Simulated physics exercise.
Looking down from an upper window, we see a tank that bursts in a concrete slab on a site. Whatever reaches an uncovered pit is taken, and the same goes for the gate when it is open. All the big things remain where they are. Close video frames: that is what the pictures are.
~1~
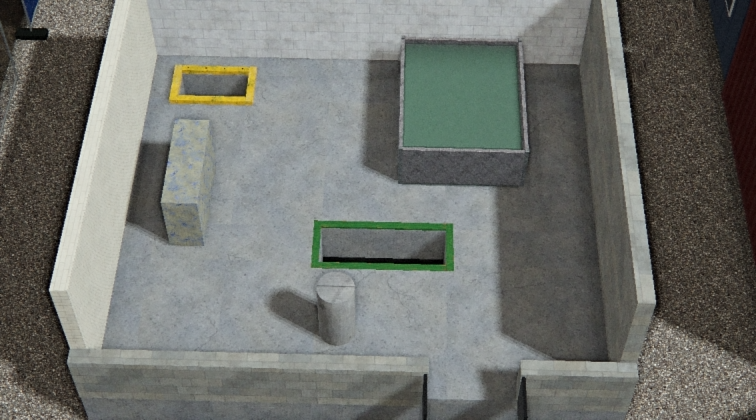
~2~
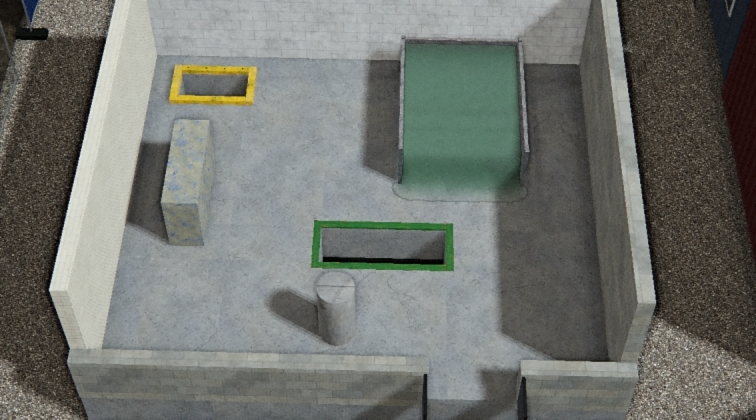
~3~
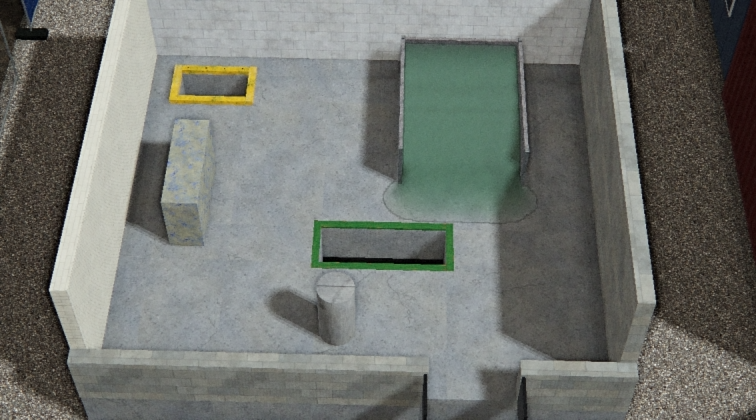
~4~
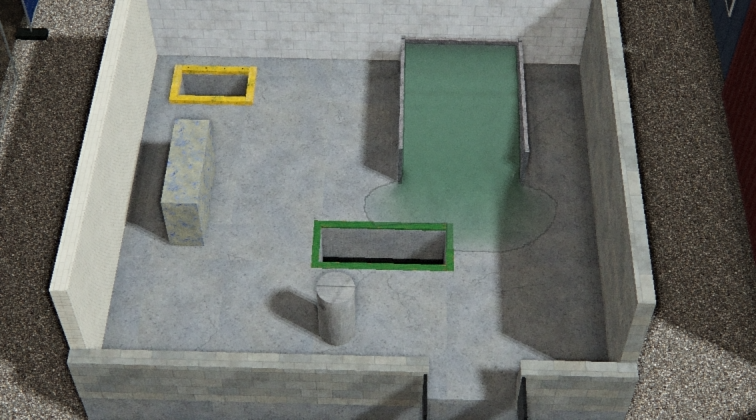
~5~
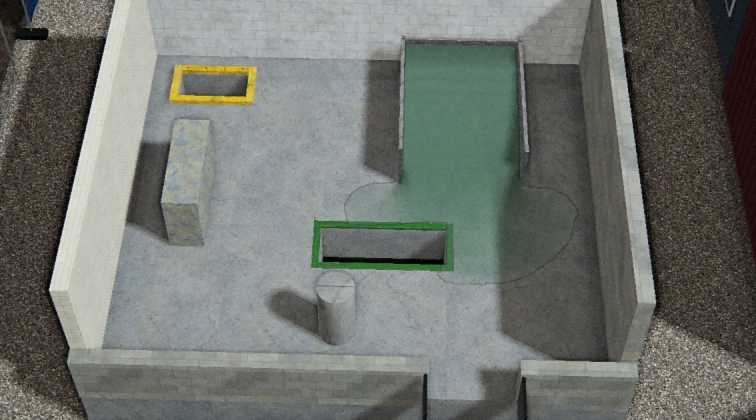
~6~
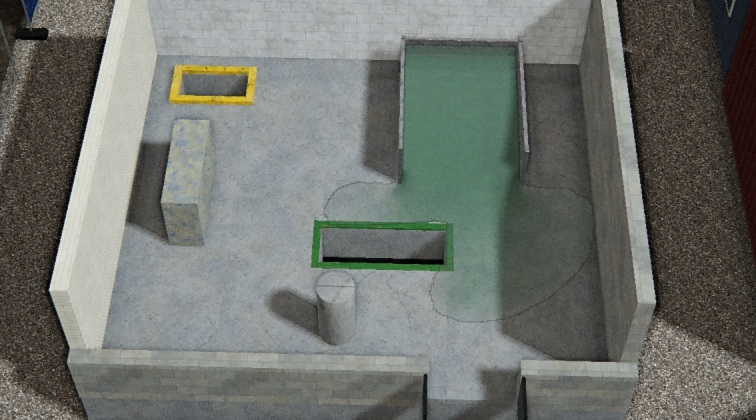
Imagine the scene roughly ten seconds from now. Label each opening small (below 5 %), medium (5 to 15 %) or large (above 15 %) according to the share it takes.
Gate: Large; yellow pit: Small; green pit: Large.
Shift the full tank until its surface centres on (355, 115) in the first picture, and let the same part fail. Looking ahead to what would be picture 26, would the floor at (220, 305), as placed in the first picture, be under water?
Soaked.
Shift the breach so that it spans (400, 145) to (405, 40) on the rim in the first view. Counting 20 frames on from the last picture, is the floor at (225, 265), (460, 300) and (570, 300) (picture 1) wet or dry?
One after the other: Wet, clear, free of water.
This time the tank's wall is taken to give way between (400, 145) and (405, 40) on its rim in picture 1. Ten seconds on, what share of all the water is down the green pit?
That would be green at 12 percent.
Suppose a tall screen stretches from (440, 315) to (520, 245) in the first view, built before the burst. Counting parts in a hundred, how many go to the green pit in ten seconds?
Roughly 60 per cent ends up in the green pit.
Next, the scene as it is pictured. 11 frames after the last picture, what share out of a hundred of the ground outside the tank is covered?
Roughly 30 percent, I'd say.
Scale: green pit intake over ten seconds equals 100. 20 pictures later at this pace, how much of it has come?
My guess is about 75 %.
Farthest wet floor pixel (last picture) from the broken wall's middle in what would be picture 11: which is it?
The farthest wet spot is near (601, 388).
A moment on, water covers 25 % of the floor; the gate 1 %, the yellow pit 0 %, the green pit 13 %.
Next, water covers 30 % of the floor; the gate 5 %, the yellow pit 0 %, the green pit 23 %.
Then, water covers 35 % of the floor; the gate 12 %, the yellow pit 0 %, the green pit 33 %.
Later, water covers 50 % of the floor; the gate 18 %, the yellow pit 0 %, the green pit 39 %.
In the end, water covers 70 % of the floor; the gate 21 %, the yellow pit 0 %, the green pit 44 %.
